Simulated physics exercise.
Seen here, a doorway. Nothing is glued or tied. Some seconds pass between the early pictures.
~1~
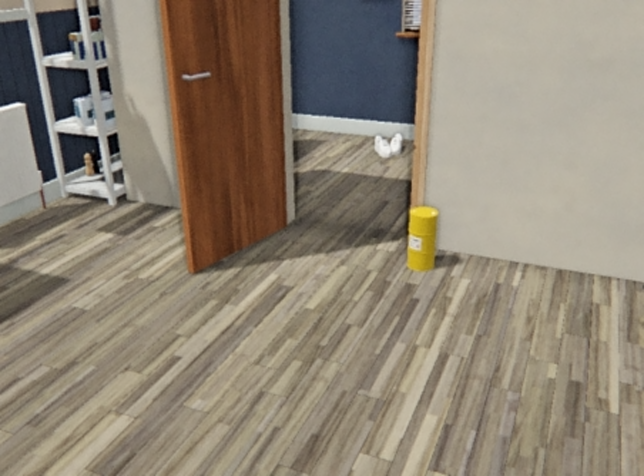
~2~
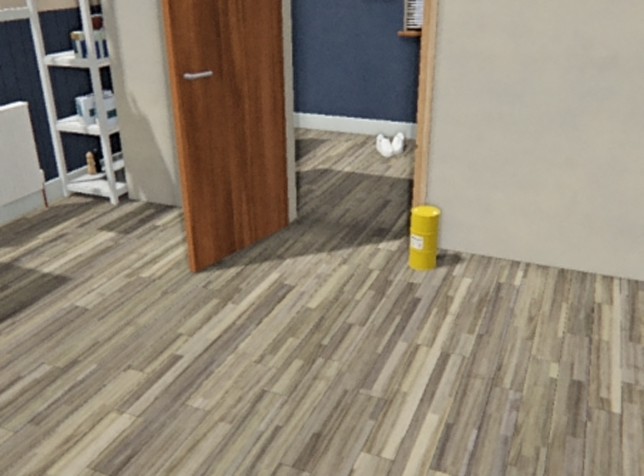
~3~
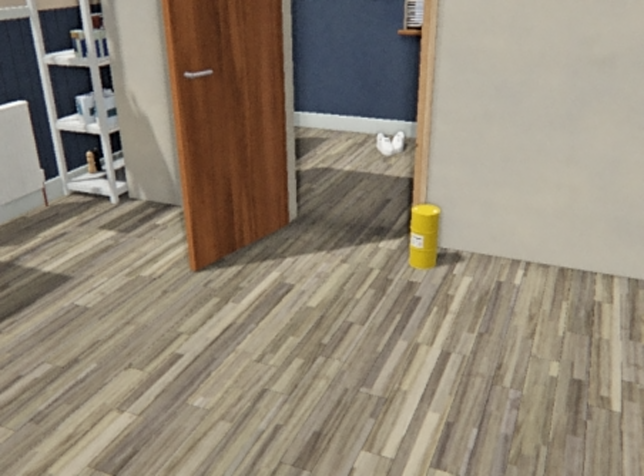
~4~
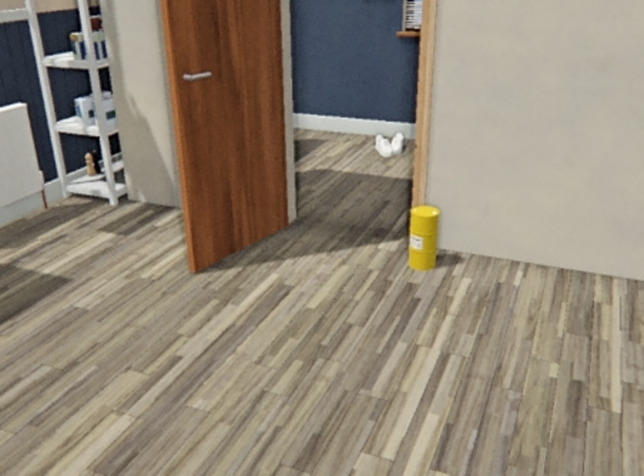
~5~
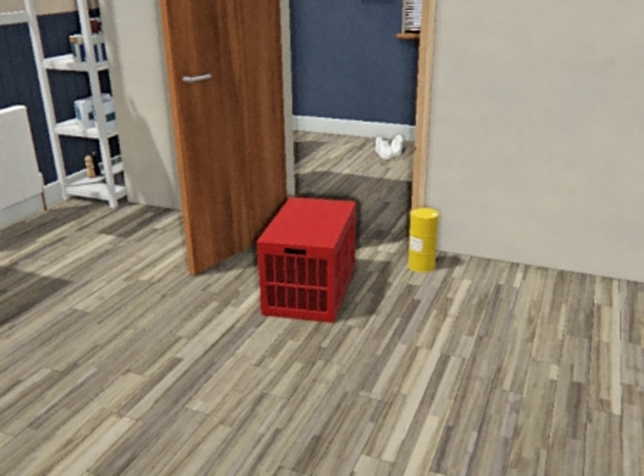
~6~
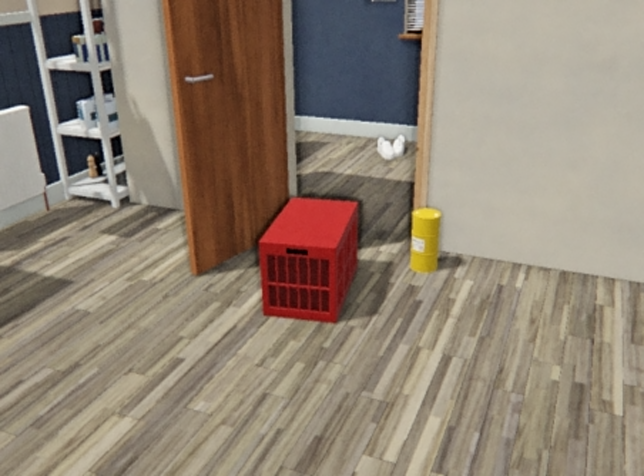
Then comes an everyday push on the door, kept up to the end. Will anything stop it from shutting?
It jams.
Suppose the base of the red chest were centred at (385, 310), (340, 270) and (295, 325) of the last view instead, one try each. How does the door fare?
In the first case it shuts; in the second case it jams; in the third case it shuts.
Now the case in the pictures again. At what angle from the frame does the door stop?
About 70°.
Then, 0.60 s on from there, open by 92°.
Then, 0.90 s on from there, open by 80°.
In the end, open by 69°; both unmoved. At the end, from the last picture's camera, red chest near (313, 256).
